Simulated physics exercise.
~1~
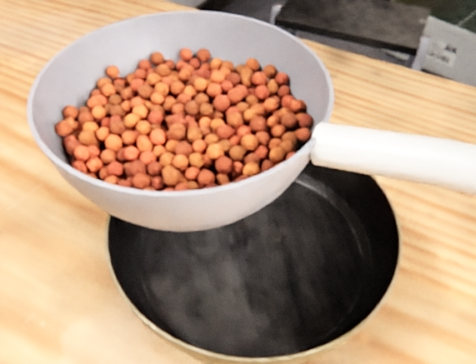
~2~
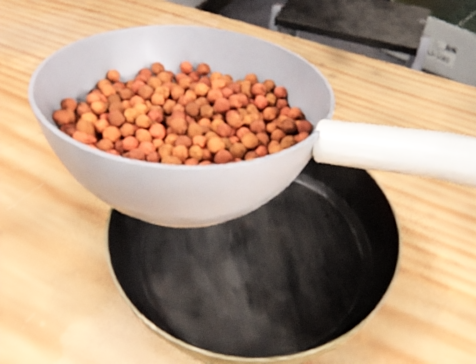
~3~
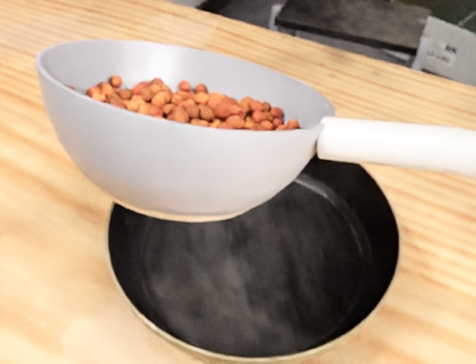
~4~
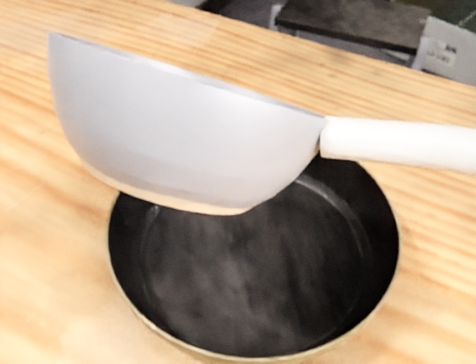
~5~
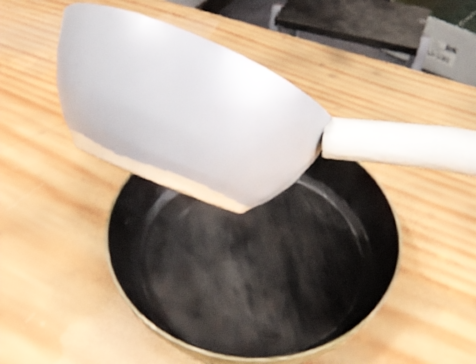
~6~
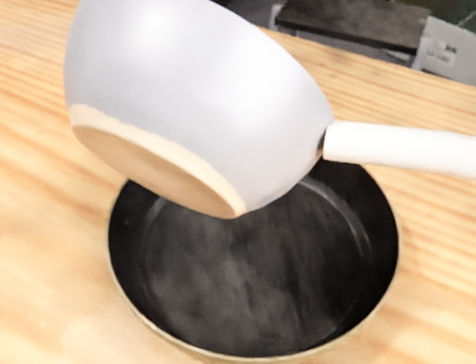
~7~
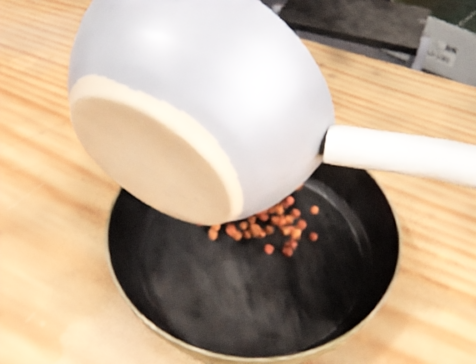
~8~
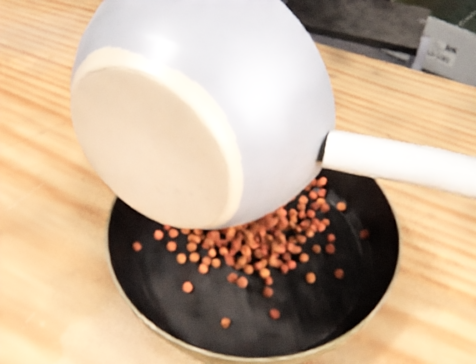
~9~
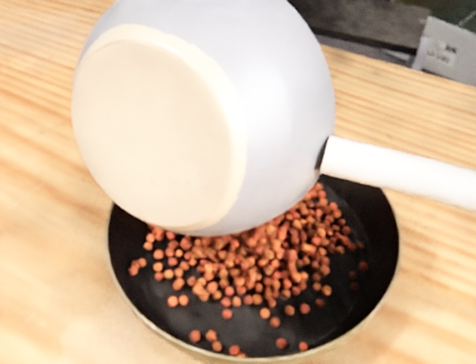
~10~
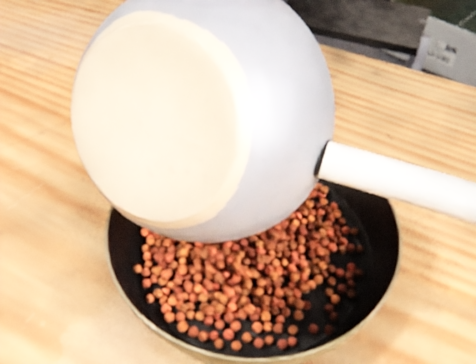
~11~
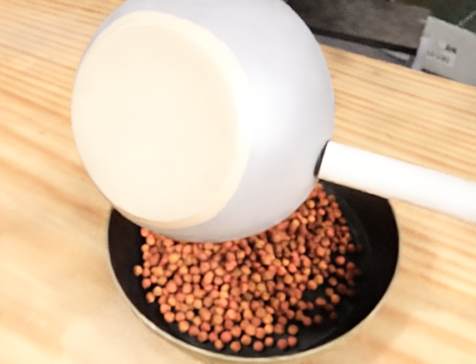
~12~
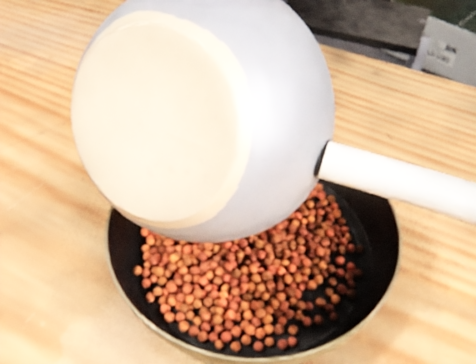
A white-handled ladle tips over and pours all its reddish-brown clay pellets into a black pan.
